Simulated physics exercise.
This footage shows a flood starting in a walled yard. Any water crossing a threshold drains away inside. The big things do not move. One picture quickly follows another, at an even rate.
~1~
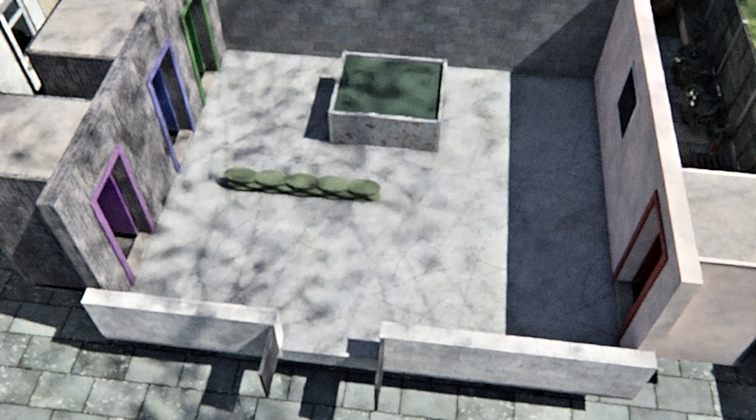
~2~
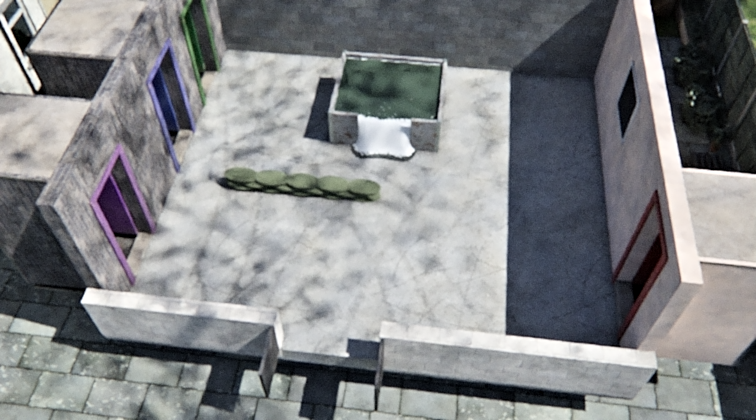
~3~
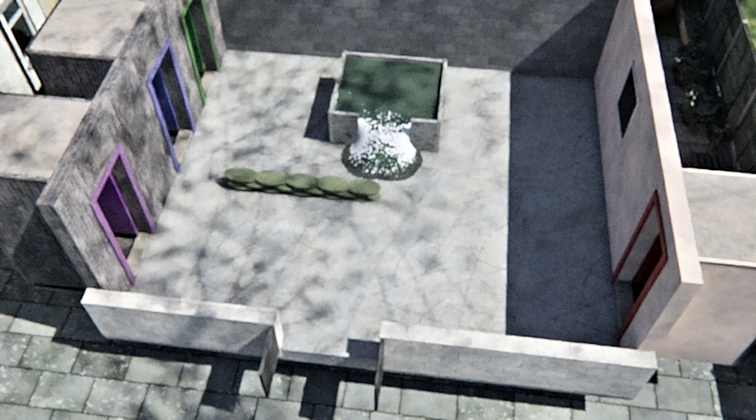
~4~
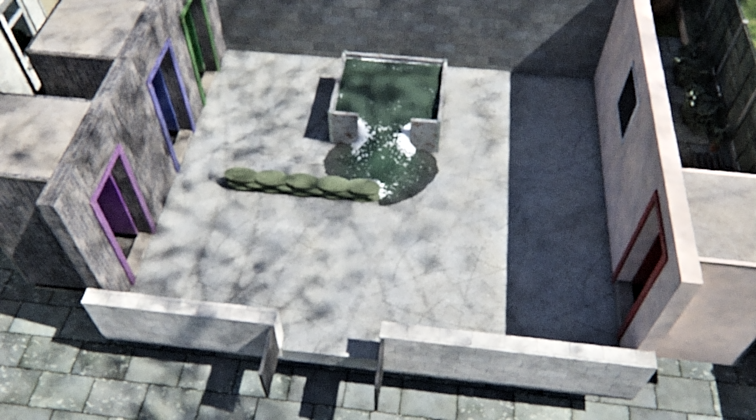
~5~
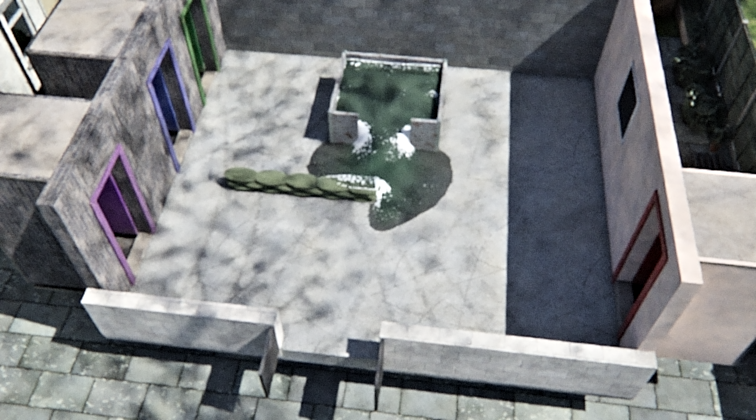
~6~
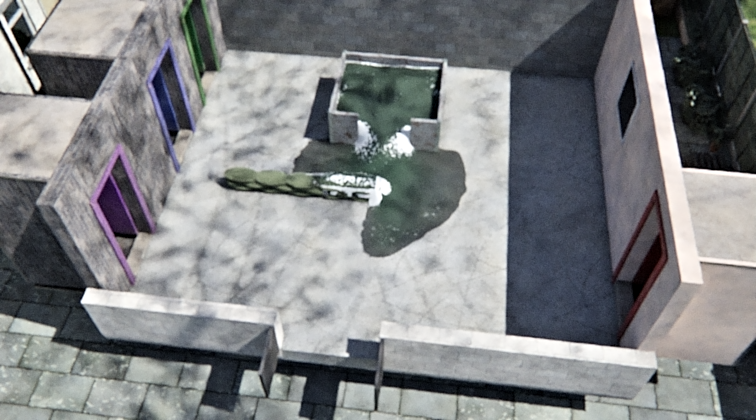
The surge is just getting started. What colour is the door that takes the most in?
It is blue.
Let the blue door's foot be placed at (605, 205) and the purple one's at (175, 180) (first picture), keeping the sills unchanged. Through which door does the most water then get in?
The purple-painted one.
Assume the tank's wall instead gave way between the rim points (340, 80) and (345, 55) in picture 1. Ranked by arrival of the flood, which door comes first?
It's the green door, I think.
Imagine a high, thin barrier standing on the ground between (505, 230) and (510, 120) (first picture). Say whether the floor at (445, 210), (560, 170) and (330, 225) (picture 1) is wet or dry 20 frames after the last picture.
Taking them as you listed them, they'd be drenched, spared by the flood and spared by the flood.
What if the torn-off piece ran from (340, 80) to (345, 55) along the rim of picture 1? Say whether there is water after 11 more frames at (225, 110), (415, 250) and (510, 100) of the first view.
Soaked, untouched, untouched.
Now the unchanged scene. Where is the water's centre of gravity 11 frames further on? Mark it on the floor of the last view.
Around pixel (381, 163).
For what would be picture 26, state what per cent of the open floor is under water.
Near 45 in a hundred.
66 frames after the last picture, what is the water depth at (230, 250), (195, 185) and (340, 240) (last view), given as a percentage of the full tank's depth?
The three come to some 6, 4 and 2 per cent respectively.
A moment on, water covers 25 % of the floor; blue door not reached, red door not reached, green door not reached, purple door not reached.
Next, water covers 40 % of the floor; blue door some in, red door not reached, green door not reached, purple door not reached.
Then, water covers 45 % of the floor; blue door a lot in, red door wet at the sill, nothing in, green door a trickle in, purple door wet at the sill, nothing in.
Later, water covers 65 % of the floor; blue door a lot in, red door wet at the sill, nothing in, green door some in, purple door wet at the sill, nothing in.
In the end, water covers 90 % of the floor; blue door a lot in, red door wet at the sill, nothing in, green door some in, purple door a trickle in; the blue door has let in the most.
